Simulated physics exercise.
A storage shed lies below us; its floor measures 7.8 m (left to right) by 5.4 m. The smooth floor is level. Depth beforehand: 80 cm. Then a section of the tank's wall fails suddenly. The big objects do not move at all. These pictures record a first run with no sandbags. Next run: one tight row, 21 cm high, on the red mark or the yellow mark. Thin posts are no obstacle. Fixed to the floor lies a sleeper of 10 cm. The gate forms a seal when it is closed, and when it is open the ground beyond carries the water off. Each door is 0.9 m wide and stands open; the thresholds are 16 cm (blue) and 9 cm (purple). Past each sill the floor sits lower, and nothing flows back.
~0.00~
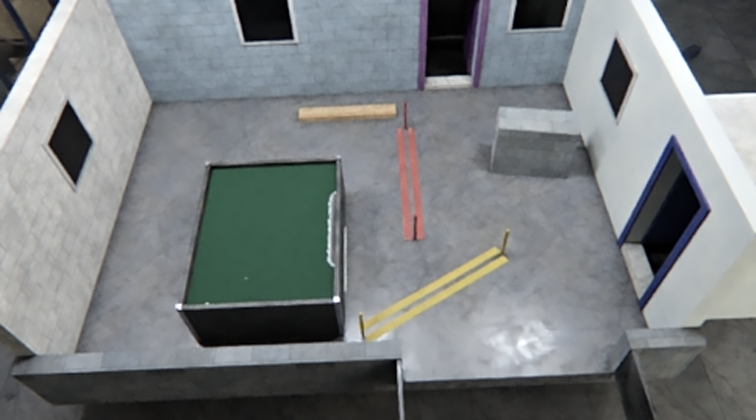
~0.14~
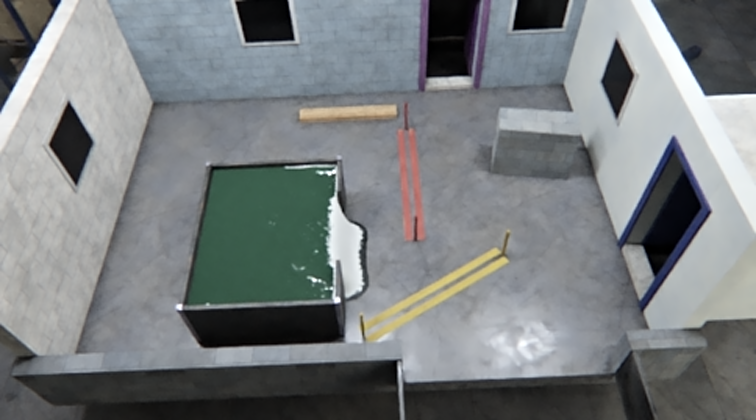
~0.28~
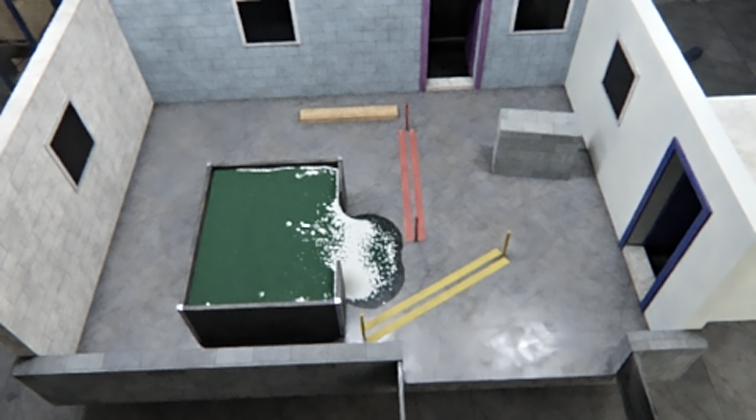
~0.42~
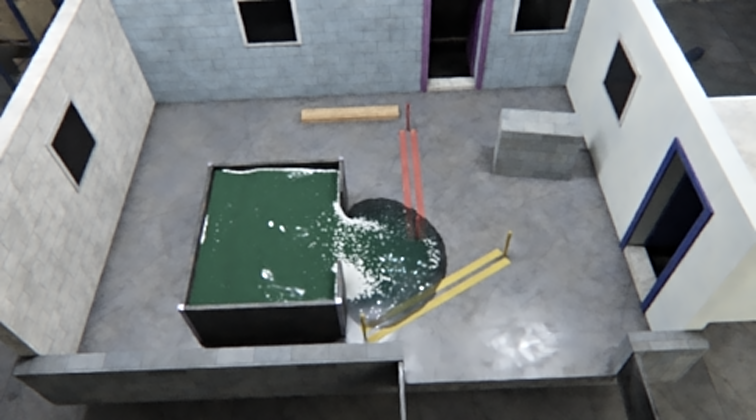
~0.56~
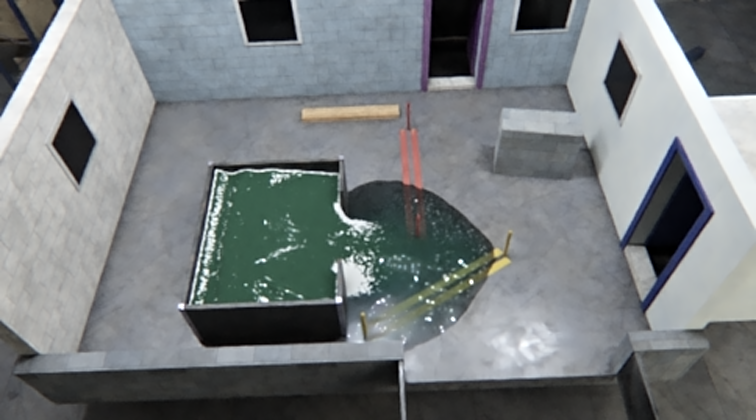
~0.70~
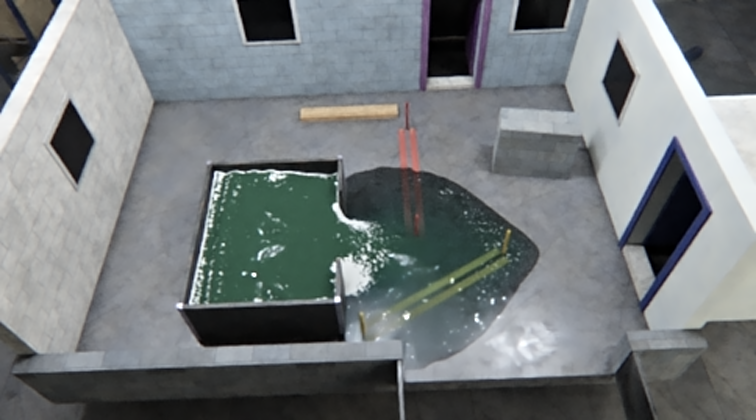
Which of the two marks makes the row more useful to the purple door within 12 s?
The red mark does.
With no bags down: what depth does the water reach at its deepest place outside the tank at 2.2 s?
35 cm.
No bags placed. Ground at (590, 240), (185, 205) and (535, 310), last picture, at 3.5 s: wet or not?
Spot 1: Submerged; spot 2: Unwetted; spot 3: Submerged.
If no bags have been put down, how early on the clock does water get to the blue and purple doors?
It first reaches the blue door at 1.1 s, the purple door at 2.4 s.
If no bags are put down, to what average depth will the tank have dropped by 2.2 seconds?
Mean depth comes to around 42 centimetres.
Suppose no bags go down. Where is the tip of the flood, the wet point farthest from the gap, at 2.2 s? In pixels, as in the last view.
In the last view, it's close to (562, 103).
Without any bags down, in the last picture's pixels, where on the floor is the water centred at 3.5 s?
Centre of the water: Close to (409, 241).
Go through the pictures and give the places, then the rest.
In the first frame, still water, 80 cm deep, in the tank at (267, 229).
In the second frame, the front is at (355, 294), 0.6 m from the gap at (340, 249); 0.2 m2 of floor is under water; 80 cm left at the back of the tank.
In the third frame, the front is at (394, 231), 0.9 m from the gap at (341, 250); 1.0 m2 of floor is under water; 80 cm left at the back of the tank.
In the fourth frame, the front is at (442, 263), 1.5 m from the gap at (342, 251); 2.3 m2 of floor is under water; 77 cm left at the back of the tank.
In the fifth frame, water pours out at (342, 250) and has run 2.2 m, to (490, 257); typically 6 cm deep outside, 68 cm at the tank's back.
In the sixth frame, the front is at (533, 251), 2.8 m from the gap at (341, 248); 6.4 m2 of floor is under water; 68 cm left at the back of the tank.
After 1.4 s water covers 40 % of the floor and is deepest (42 cm) near (355, 261) in the run without bags; in at the purple door, 0 L with no bags, 0 L with the row on red, 0 L on yellow.
After 2.2 s water covers 45 % of the floor and is deepest (35 cm) near (592, 195) in the run without bags; in at the purple door, 0 L with no bags, 0 L with the row on red, 0 L on yellow.
After 3.5 s water covers 45 % of the floor and is deepest (24 cm) near (355, 261) in the run without bags; in at the purple door, 3 L with no bags, 0 L with the row on red, 5 L on yellow.
After 7.0 s water covers 65 % of the floor and is deepest (14 cm) near (553, 179) in the run without bags; in at the purple door, 9 L with no bags, 1 L with the row on red, 93 L on yellow.
After 12.0 s water covers 85 % of the floor and is deepest (8 cm) near (156, 127) in the run without bags; in at the purple door, 12 L with no bags, 4 L with the row on red, 121 L on yellow.
